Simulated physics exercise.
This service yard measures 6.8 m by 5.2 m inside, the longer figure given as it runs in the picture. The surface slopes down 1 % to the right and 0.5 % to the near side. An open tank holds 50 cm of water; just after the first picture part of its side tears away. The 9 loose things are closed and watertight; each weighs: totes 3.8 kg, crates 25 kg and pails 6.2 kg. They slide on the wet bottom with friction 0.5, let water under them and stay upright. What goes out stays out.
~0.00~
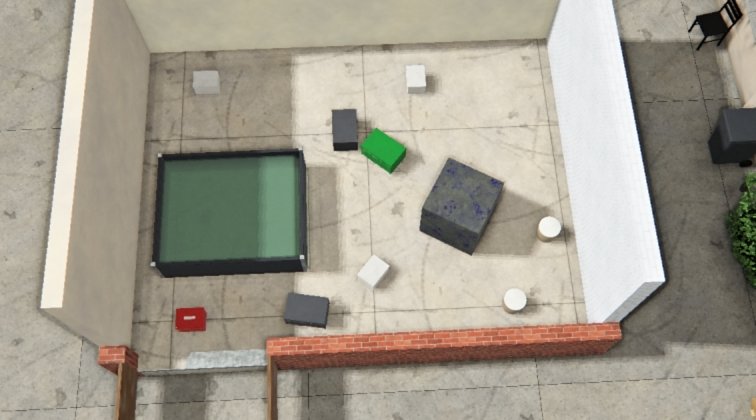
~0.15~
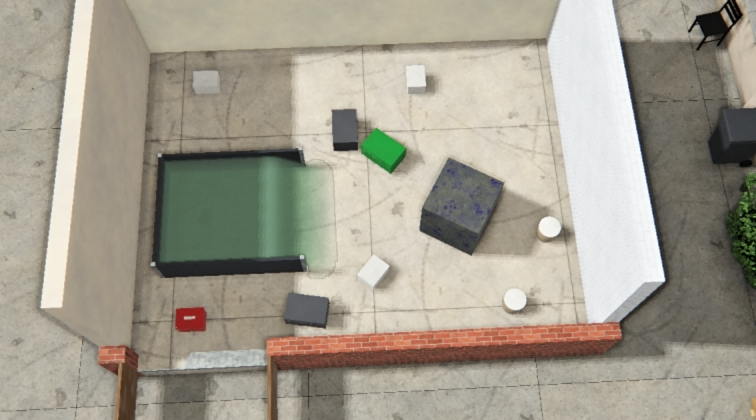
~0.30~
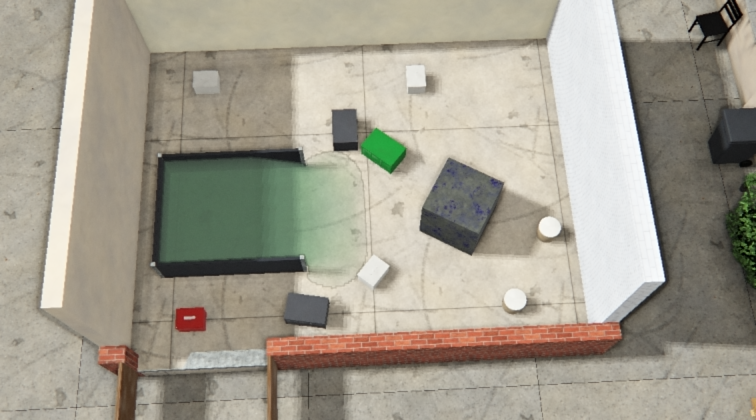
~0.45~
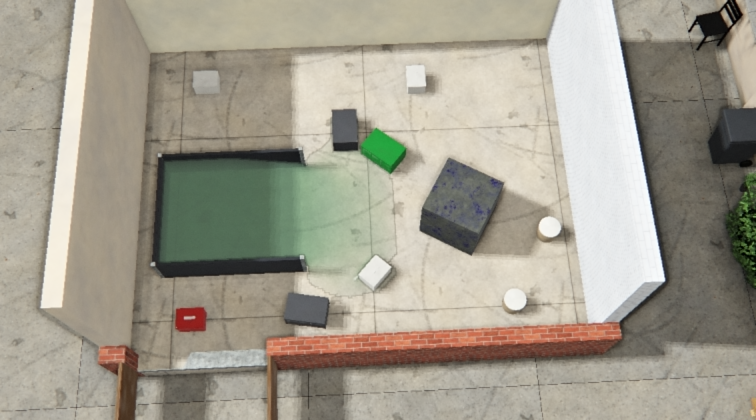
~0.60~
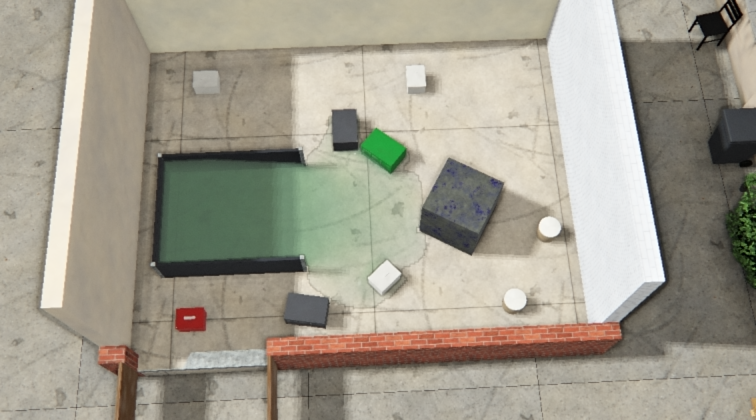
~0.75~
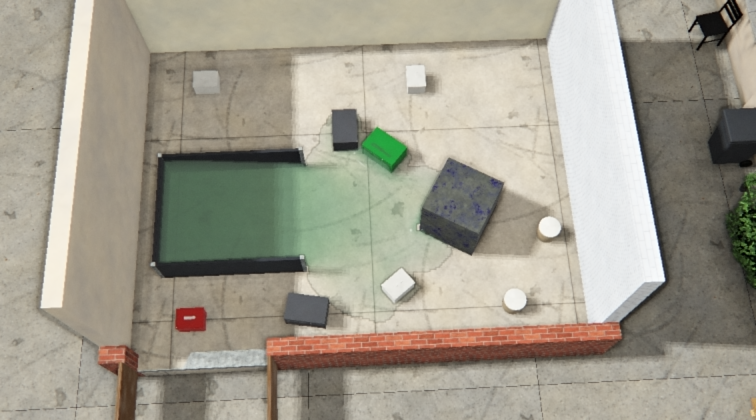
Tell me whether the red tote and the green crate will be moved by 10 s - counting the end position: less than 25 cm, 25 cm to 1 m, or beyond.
The red tote barely shifts; the green crate travels far.
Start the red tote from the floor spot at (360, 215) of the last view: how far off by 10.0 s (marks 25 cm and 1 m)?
It ends far away.
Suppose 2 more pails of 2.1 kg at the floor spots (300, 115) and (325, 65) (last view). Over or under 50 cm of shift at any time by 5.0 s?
In that order: Short of it, under.
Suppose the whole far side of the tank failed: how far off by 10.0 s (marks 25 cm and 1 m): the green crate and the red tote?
In that case the green crate holds its place, the red tote barely shifts.
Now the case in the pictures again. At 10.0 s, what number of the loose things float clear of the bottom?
3 of them.
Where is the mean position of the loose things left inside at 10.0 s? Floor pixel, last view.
At about (318, 182).
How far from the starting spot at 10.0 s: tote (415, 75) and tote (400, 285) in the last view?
In turn: 400 cm, 250 cm.
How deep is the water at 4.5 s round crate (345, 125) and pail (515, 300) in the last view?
Roughly 2 and 9 cm.
After 2.0 s the red tote is near (189, 318), 0.0 m from its start, aground; the green crate is near (417, 109), 0.9 m from its start, aground; 0 of 9 are out; 1 afloat.
After 4.5 s the red tote is near (189, 318), 0.0 m from its start, aground; the green crate is near (421, 74), 1.5 m from its start, aground; 0 of 9 are out; 2 afloat.
After 7.0 s the red tote is near (189, 318), 0.0 m from its start, aground; the green crate is near (340, 55), 1.8 m from its start, aground; 0 of 9 are out; 4 afloat.
After 10.0 s the red tote is near (189, 318), 0.0 m from its start, aground; the green crate is near (293, 59), 2.2 m from its start, aground; 0 of 9 are out; 3 afloat.
